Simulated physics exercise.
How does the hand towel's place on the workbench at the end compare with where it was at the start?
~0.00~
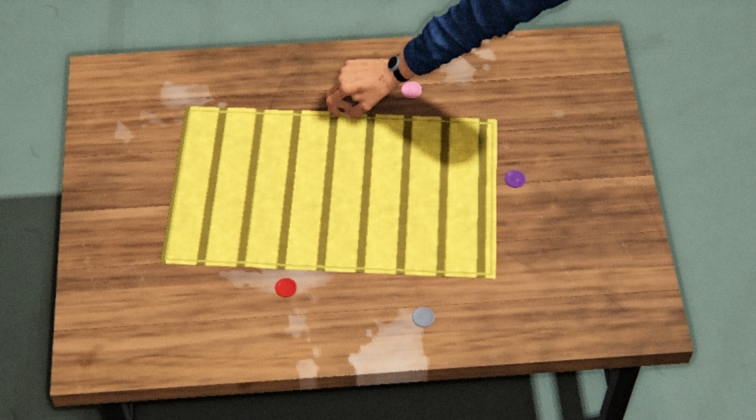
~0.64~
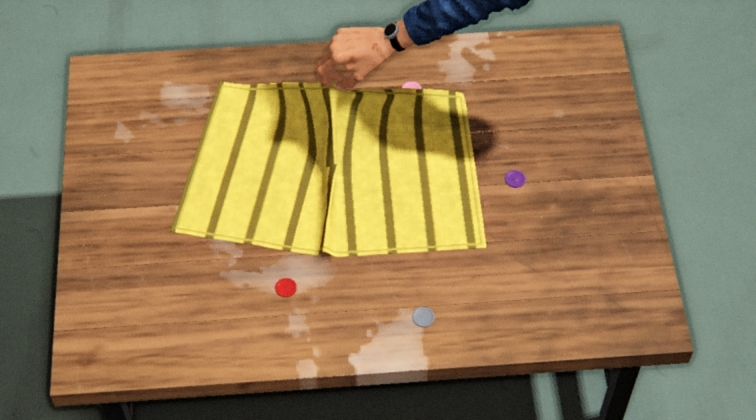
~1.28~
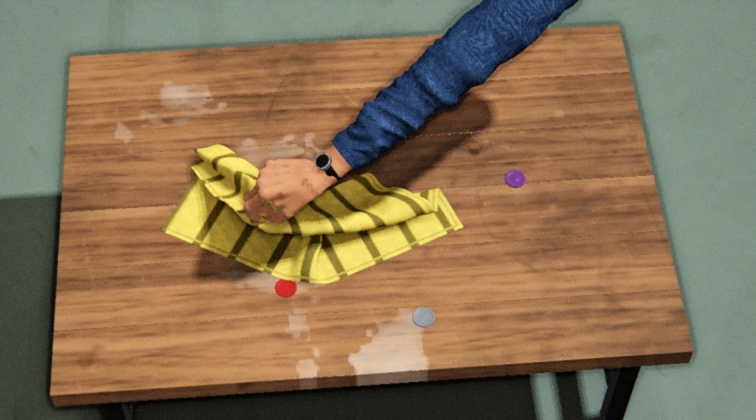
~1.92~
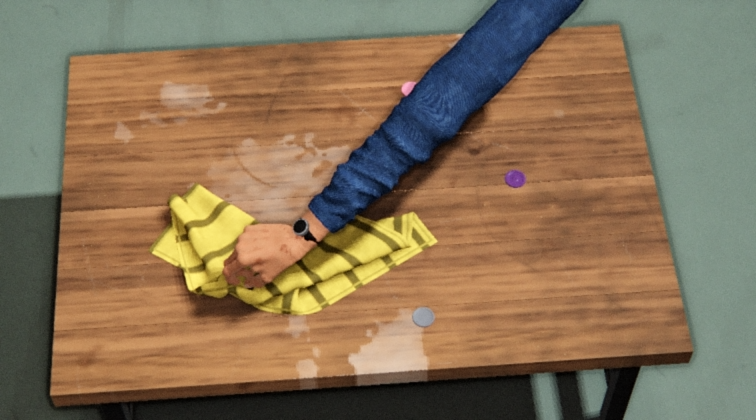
At the end the hand towel lies farther to the left and closer to the front edge of the workbench than it did at the start.
